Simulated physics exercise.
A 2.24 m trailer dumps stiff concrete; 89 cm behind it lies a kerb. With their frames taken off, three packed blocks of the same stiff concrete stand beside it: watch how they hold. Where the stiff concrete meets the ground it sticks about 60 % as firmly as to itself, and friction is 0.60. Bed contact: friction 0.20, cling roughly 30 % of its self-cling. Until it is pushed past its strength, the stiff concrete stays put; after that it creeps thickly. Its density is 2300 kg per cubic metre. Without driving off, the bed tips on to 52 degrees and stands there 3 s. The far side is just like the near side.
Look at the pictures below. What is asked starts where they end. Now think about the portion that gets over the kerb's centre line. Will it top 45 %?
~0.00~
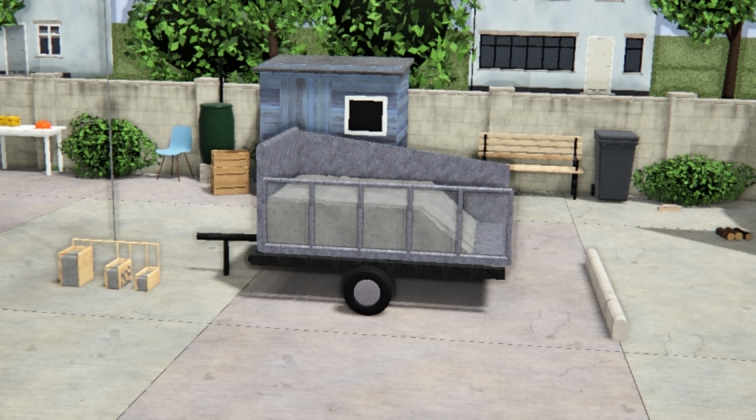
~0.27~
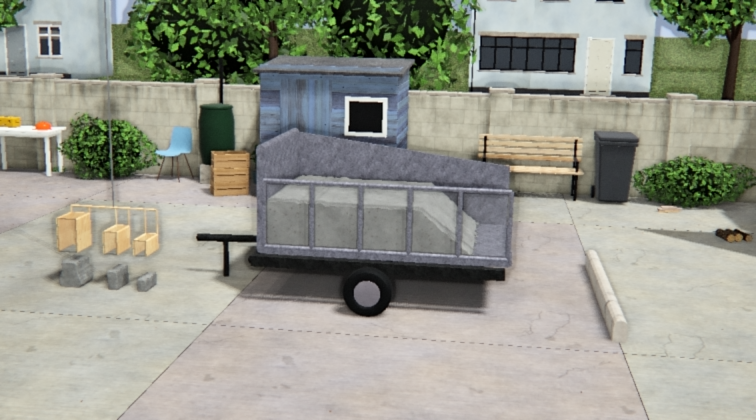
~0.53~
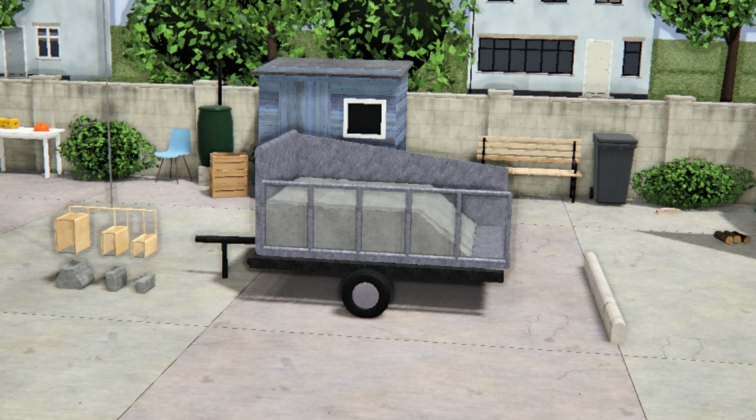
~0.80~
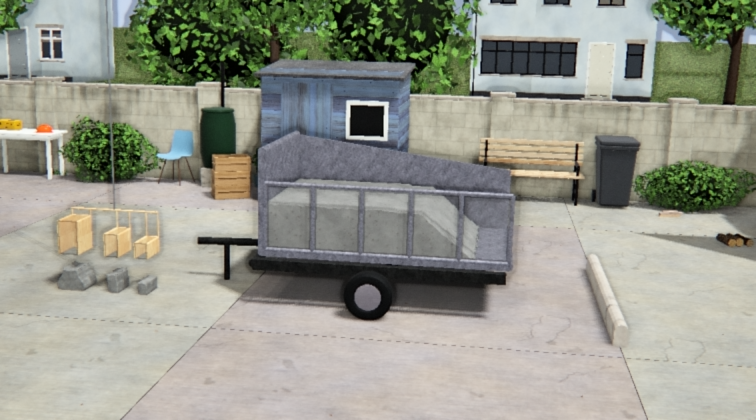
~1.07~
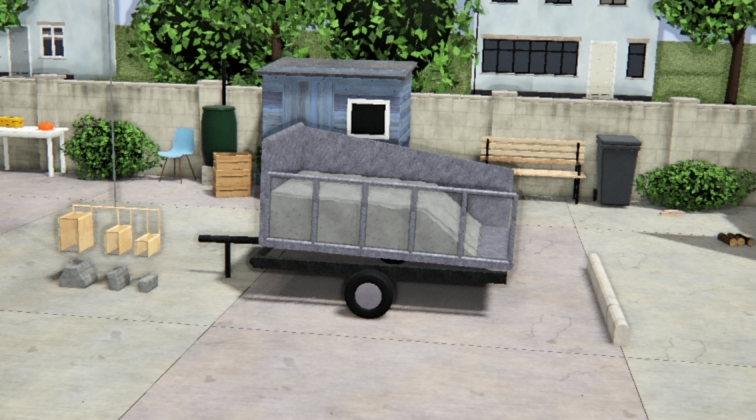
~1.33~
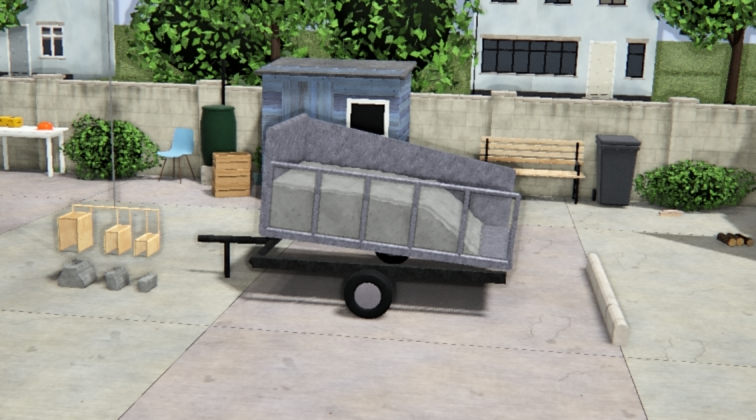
No.
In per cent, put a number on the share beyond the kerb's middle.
The figure sits near 40 percent.
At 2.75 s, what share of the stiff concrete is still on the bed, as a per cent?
Roughly 95 per cent.
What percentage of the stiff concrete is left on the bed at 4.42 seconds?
Close to 0 percent.
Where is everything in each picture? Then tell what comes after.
Top of the high end at (265, 148), tilt 0 degrees; leading edge of the stiff concrete at (470, 251); blocks stand 30 cm, 19 cm, 13 cm (left to right), in the first frame.
Top of the high end at (265, 149), tilt 0 degrees; leading edge of the stiff concrete at (470, 252); blocks stand 25 cm, 19 cm, 13 cm (left to right), in the second frame.
Top of the high end at (264, 151), tilt 0 degrees; leading edge of the stiff concrete at (468, 254); blocks stand 22 cm, 19 cm, 13 cm (left to right), in the third frame.
Top of the high end at (266, 152), tilt 0 degrees; leading edge of the stiff concrete at (471, 256); blocks stand 22 cm, 19 cm, 13 cm (left to right), in the fourth frame.
Top of the high end at (271, 143), tilt 2 degrees; leading edge of the stiff concrete at (473, 254); blocks stand 22 cm, 19 cm, 13 cm (left to right), in the fifth frame.
Top of the high end at (275, 132), tilt 5 degrees; leading edge of the stiff concrete at (476, 252); blocks stand 22 cm, 18 cm, 13 cm (left to right), in the sixth frame.
After 2.75 s, the tilt is 18 degrees, 96 % is on the bed and 0 % past the kerb's middle.
After 4.42 s, the tilt is 34 degrees, none is on the bed and 26 % past the kerb's middle.
After 6.10 s, the tilt is 50 degrees, none is on the bed and 39 % past the kerb's middle.
After 7.77 s, the tilt is 52 degrees, none is on the bed and 39 % past the kerb's middle.
After 9.47 s, at the end, the tilt is 52 degrees, none is on the bed and 39 % past the kerb's middle.
